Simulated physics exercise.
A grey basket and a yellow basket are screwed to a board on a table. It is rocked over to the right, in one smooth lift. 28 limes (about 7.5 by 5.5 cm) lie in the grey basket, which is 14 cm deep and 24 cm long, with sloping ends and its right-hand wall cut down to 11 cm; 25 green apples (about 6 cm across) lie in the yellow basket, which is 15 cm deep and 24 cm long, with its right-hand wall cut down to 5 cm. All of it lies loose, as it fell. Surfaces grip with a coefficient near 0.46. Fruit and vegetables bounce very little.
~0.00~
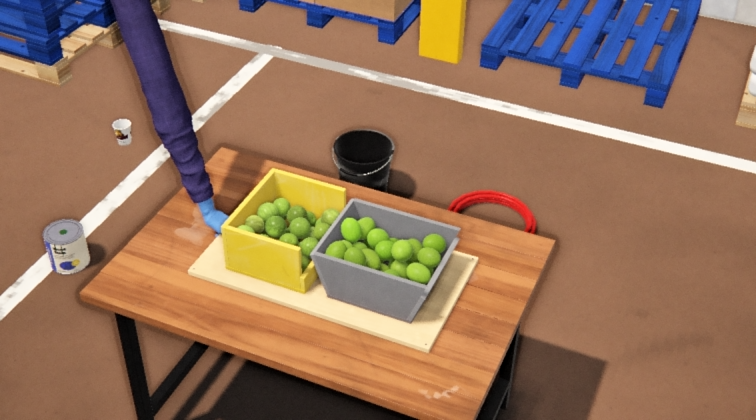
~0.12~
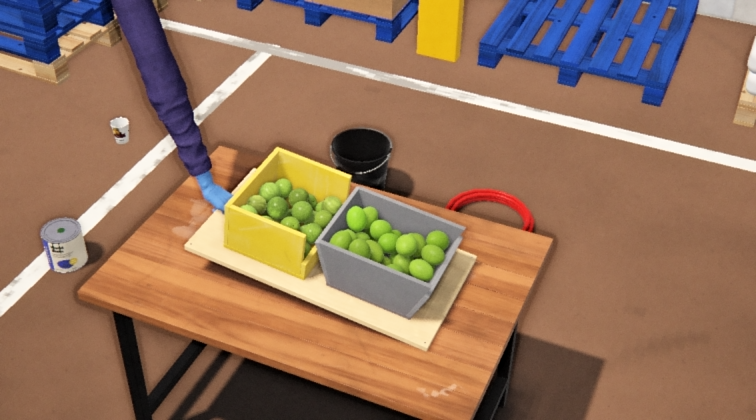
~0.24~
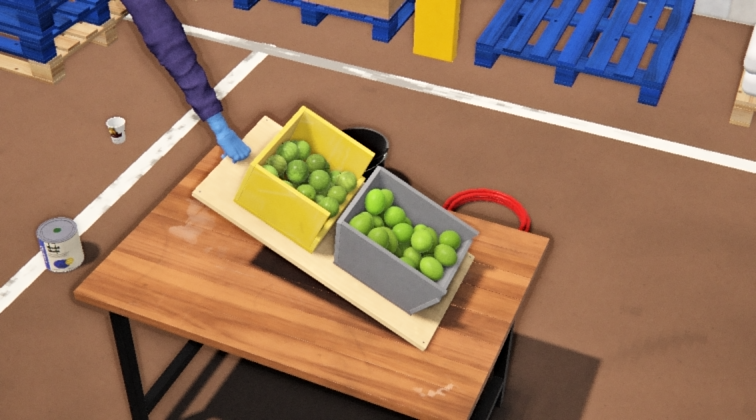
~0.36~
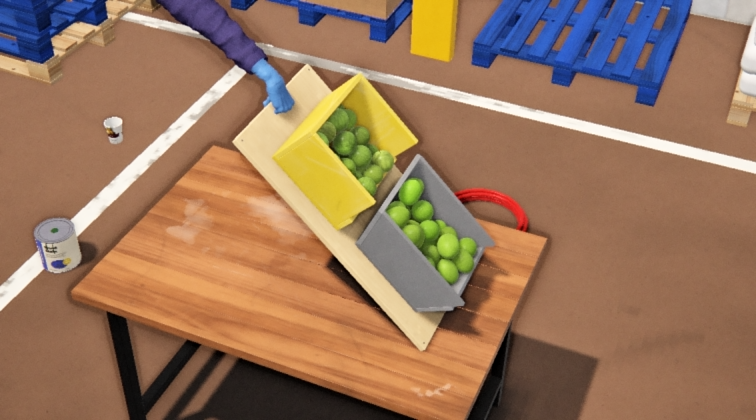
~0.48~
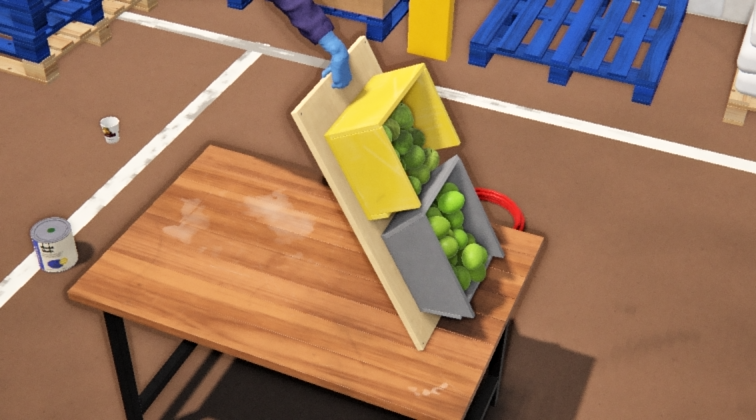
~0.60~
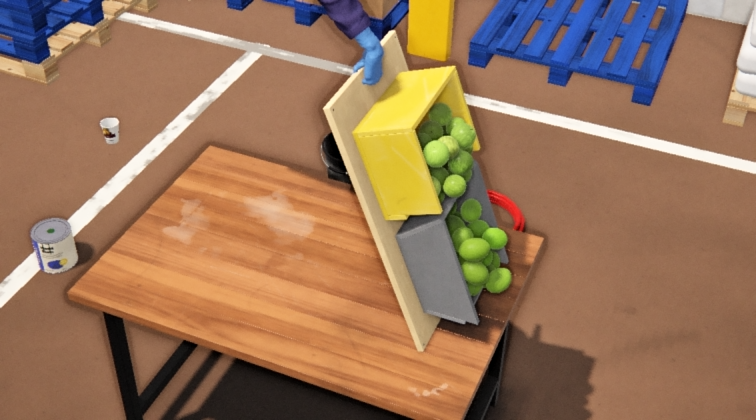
In a warehouse, a gloved hand lifting the left side of a board, tilting yellow and grey baskets of green fruit steeply rightward.
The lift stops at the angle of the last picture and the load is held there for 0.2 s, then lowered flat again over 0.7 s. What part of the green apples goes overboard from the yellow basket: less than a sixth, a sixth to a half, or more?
Upwards of half of the green apples leave the yellow basket.
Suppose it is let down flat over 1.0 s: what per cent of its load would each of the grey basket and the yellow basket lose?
In that case grey basket 50, yellow basket 70 per cent.
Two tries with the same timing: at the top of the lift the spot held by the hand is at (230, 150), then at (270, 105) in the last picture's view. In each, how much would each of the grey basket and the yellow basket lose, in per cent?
Grey basket 0 then 0, yellow basket 0 then 10 per cent.
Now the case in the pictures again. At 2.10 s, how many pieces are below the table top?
Some 30 pieces.
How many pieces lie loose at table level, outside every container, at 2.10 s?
Some 2 pieces.
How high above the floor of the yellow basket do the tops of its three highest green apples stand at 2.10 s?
Some 11 cm.
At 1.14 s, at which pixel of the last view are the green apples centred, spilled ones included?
Near (573, 408).
After 0.84 s, tilt 68°; grey basket 17 in, 11 out and yellow basket 9 in, 16 out.
After 1.14 s, tilt 36°; grey basket 13 in, 15 out and yellow basket 8 in, 17 out.
After 1.56 s, tilt 0°; grey basket 12 in, 16 out and yellow basket 8 in, 17 out.
Outcome (at 2.10 s), grey basket 12 in, 16 out and yellow basket 8 in, 17 out. Asked share, 17 of 25, 68 per cent.
